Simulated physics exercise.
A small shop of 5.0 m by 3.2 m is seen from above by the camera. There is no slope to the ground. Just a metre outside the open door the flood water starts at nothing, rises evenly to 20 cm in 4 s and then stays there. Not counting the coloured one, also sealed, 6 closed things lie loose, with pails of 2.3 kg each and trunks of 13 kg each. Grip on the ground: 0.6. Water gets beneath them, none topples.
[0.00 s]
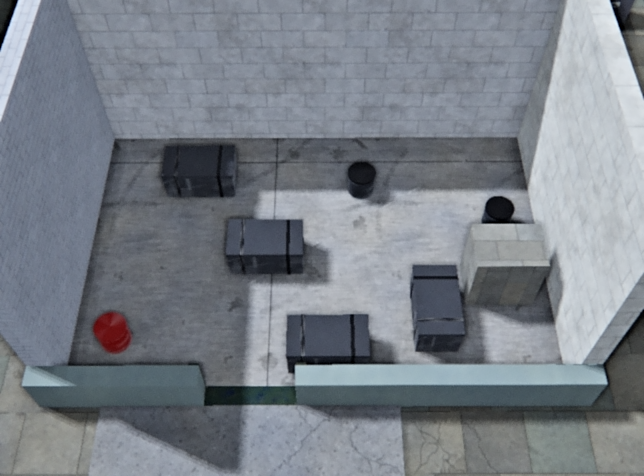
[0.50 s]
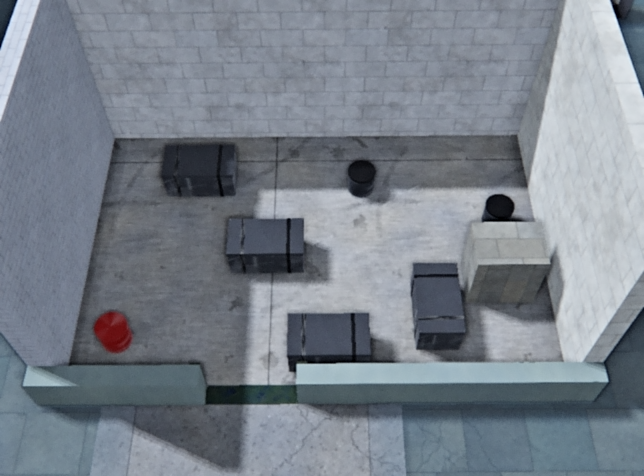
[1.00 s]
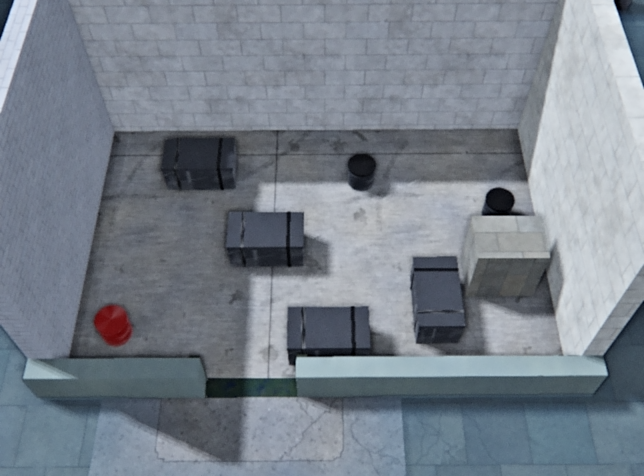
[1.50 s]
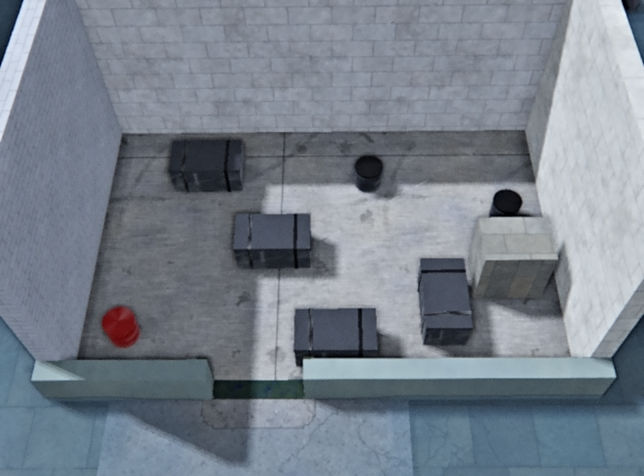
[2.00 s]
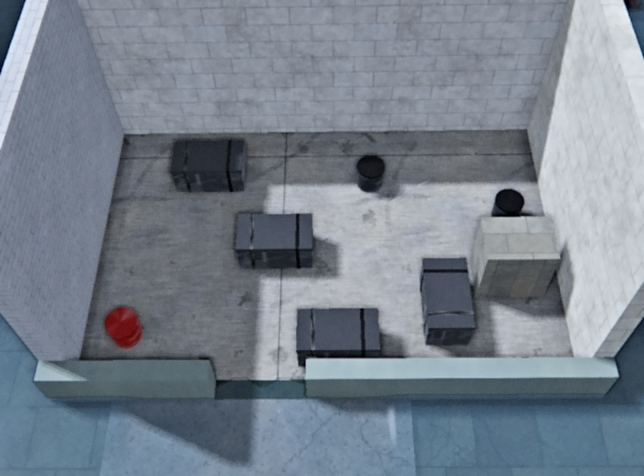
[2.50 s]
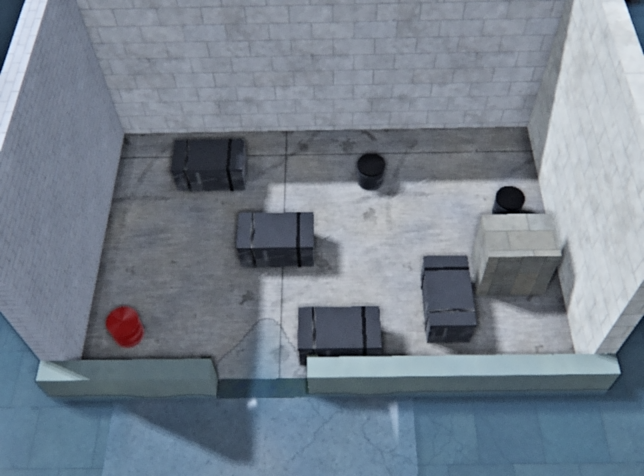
In a small walled shop, trunks and pails stay still as water creeps in at the doorway.
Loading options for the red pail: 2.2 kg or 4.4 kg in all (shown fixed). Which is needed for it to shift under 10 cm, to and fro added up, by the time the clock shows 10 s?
For it, only the higher weight holds it.
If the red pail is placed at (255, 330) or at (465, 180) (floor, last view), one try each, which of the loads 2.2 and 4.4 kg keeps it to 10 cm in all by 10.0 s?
At the first spot nothing offered works, at the second nothing offered works.
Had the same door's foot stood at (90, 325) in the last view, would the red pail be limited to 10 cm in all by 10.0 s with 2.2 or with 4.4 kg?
Then neither weight holds it.
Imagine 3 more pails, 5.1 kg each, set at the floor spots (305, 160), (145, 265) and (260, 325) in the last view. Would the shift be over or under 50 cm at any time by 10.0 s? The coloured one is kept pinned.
Note, in sequence: Exceeded, not exceeded, exceeded.
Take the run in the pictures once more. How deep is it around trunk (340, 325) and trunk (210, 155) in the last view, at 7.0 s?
Roughly 3 and 9 cm.
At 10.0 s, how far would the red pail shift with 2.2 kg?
About 20 cm.
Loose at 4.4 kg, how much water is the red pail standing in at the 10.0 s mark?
Around 4 cm.
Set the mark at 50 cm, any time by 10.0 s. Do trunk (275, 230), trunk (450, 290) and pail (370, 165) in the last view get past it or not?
Beyond, below, beyond.
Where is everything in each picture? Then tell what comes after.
The first frame shows the red pail at (110, 327), on the bottom; 0.0 m2 under water; 0 of 7 have shifted.
The second frame shows the red pail at (111, 326), on the bottom; water covers 0.0 m2; 0 of 7 have shifted.
The third frame shows the red pail at (111, 319), on the bottom; water covers 0.0 m2; 0 of 7 have shifted.
The fourth frame shows the red pail at (118, 321) rests on the ground; 0.0 m2 under water; 0 of 7 have shifted.
The fifth frame shows the red pail at (121, 321) rests on the ground; water covers 0.0 m2; 0 of 7 have shifted.
The sixth frame shows the red pail at (122, 321) rests on the ground; water covers 0.4 m2; 0 of 7 have shifted.
After 3.5 s the red pail would be 0 cm from its start with 2.2 kg and 0 cm from its start with 4.4 kg; 0 cm of water round it then.
After 4.5 s the red pail would be 0 cm from its start with 2.2 kg and 0 cm from its start with 4.4 kg; 0 cm of water round it then.
After 7.0 s the red pail would be 0 cm from its start with 2.2 kg and 0 cm from its start with 4.4 kg; 1 cm of water round it then.
After 10.0 s the red pail would be 21 cm from its start with 2.2 kg and 0 cm from its start with 4.4 kg; 4 cm of water round it then.
